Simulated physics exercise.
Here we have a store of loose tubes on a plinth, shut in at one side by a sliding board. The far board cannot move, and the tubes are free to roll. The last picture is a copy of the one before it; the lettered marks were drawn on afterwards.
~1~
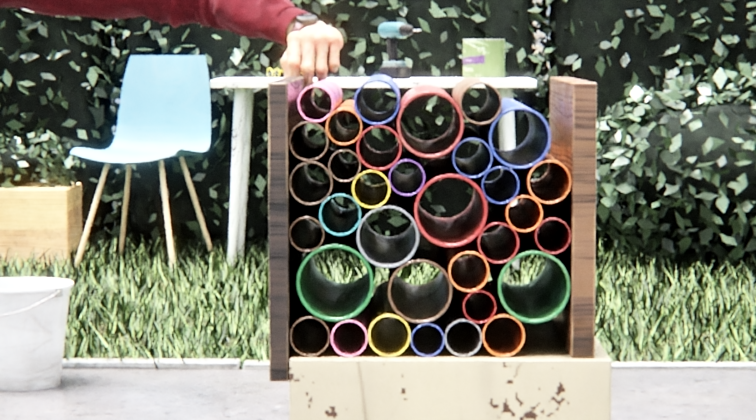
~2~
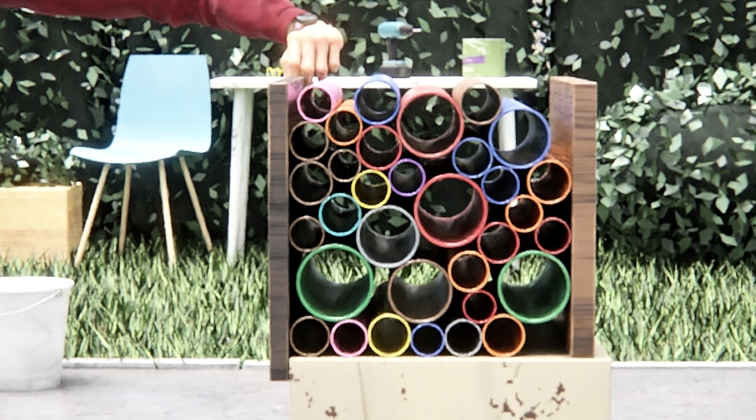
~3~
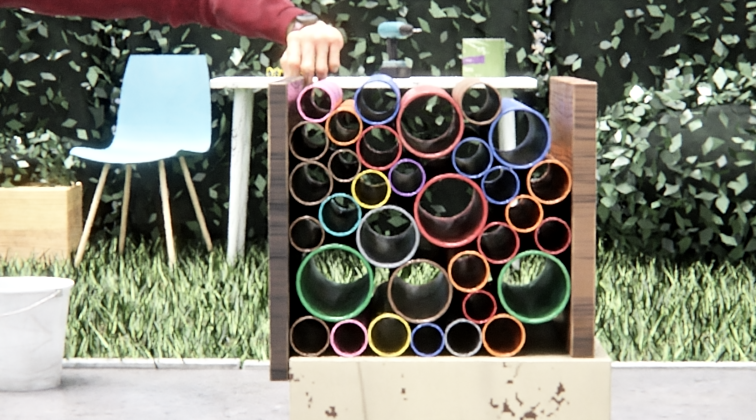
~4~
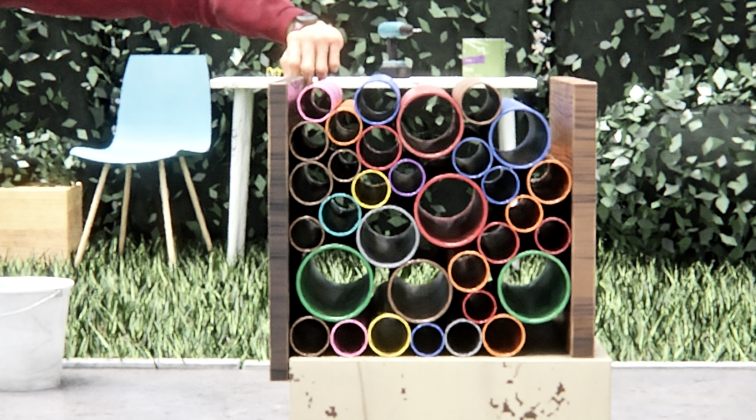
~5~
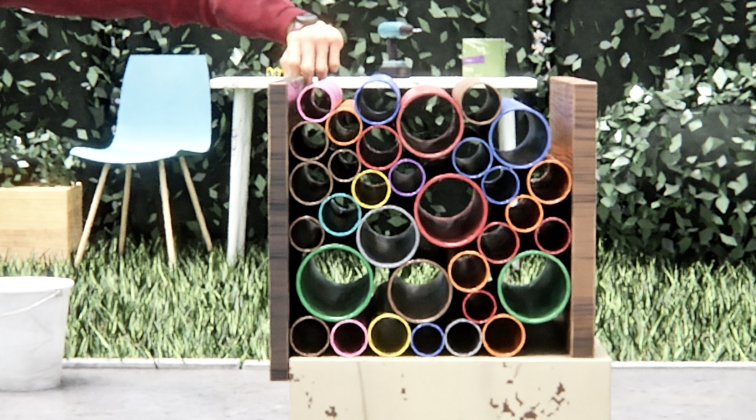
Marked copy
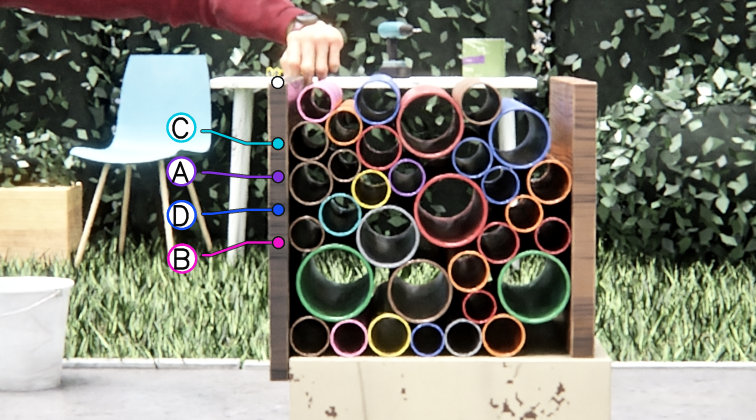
On a garden-style set with a leafy backdrop, a hand resting atop a box of colourful stacked tubes, everything staying still.
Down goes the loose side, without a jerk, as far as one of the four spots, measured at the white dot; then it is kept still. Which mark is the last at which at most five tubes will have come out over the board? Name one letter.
Mark D is as low as it can go.
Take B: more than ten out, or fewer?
Fewer than ten.
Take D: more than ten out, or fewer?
Fewer than ten.
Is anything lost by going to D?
Yes.
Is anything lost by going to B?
Yes, at B.
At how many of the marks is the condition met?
The number is three.
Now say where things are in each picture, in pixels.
The first frame shows an orange tube (503, 336); an orange tube (469, 271); a red tube (553, 236).
The second frame shows a red tube (553, 236); a blue tube (501, 185).
The third frame shows a red tube (379, 148); a blue tube (377, 102).
The fourth frame shows side board (290, 215); a brown tube (310, 336).
The fifth frame shows an orange tube (503, 336); an orange tube (469, 271); a red tube (553, 236).
On the copy, A at (278, 177); B at (279, 243); C at (278, 143); D at (279, 210); the white dot at (278, 83).
On D. First, top of the board (288, 141).
Then, top of the board (289, 208).
Finally, top of the board (289, 209), four out over the board.
By contrast, A one out over the board; B six out over the board; C none out over the board.
